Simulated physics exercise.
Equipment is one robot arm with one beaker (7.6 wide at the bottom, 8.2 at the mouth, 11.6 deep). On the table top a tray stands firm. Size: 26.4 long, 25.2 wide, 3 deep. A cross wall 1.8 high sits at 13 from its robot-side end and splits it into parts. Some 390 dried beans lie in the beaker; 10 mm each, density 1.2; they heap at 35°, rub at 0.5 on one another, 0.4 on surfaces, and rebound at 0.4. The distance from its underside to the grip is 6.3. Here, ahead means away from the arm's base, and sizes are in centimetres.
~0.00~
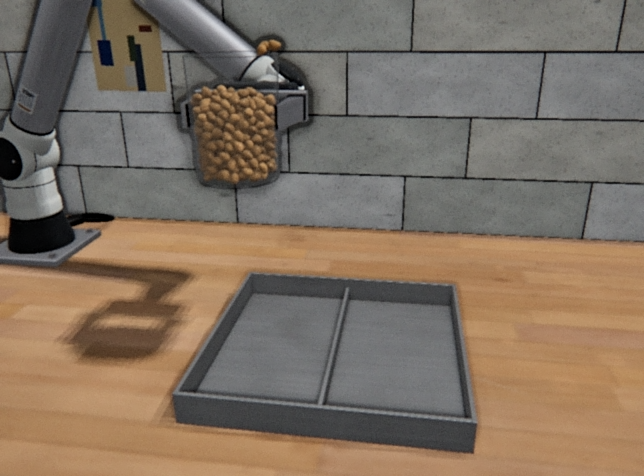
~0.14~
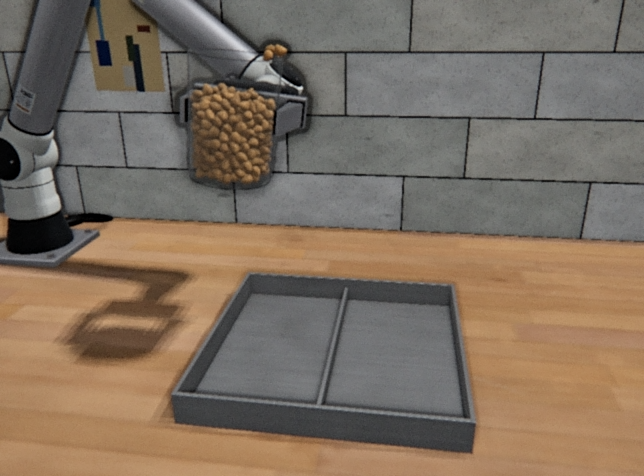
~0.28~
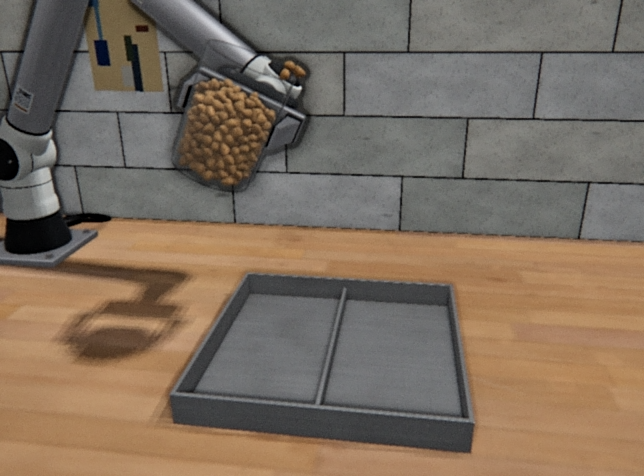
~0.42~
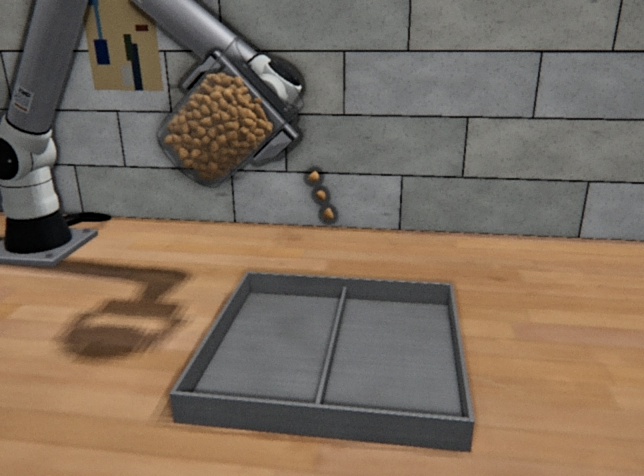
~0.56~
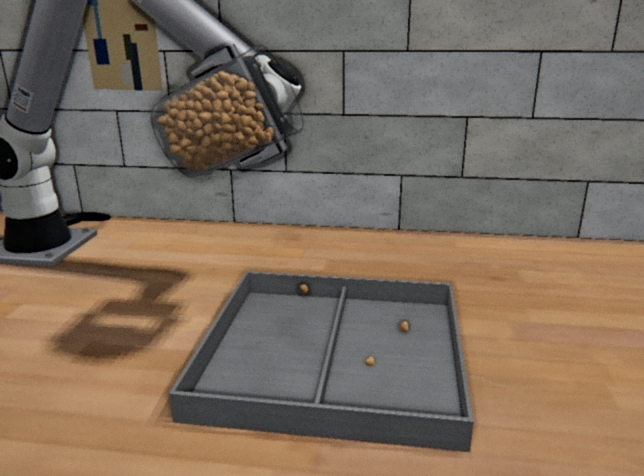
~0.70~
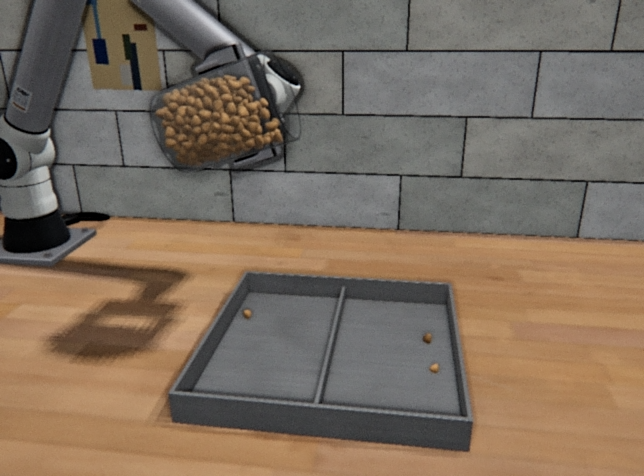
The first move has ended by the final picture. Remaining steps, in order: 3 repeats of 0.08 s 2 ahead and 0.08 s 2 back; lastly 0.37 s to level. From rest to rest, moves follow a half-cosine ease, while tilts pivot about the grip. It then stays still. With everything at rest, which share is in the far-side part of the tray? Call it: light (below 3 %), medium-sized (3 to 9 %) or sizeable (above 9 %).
A sizeable share.
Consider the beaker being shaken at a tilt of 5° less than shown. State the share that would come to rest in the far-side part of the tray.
Estimate: Around 10 per cent.
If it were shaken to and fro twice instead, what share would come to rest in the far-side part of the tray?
In that case it would be near 10 percent.
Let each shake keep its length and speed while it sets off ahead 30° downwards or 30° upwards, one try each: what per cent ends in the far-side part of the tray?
I'd say close to 5 percent for the first and close to 20 percent for the second.
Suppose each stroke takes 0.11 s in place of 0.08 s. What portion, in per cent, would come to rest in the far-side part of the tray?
Around 5 percent.
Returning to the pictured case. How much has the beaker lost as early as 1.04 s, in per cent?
By then near 10 % is out.
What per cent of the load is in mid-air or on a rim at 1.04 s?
Logged share: Close to 6 per cent.
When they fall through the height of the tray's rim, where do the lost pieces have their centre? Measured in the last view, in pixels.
They come down centred close to (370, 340).
After 1.04 s, tilted 71° forward, highest piece 28 above the table; 355 in the beaker, 9 in the far-side part, 1 in the robot-side part, 25 in flight or on a rim.
After 1.38 s, tilted 31° forward, highest piece 30 above the table; 327 in the beaker, 51 in the far-side part, 9 in the robot-side part, 3 in flight or on a rim.
After 1.75 s, level, highest piece 29 above the table; 327 in the beaker, 54 in the far-side part, 9 in the robot-side part.
After 2.80 s, level, highest piece 29 above the table; 327 in the beaker, 54 in the far-side part, 9 in the robot-side part.
At rest, 327 in the beaker, 54 in the far-side part, 9 in the robot-side part. That is 14 % in the far-side part of the tray.
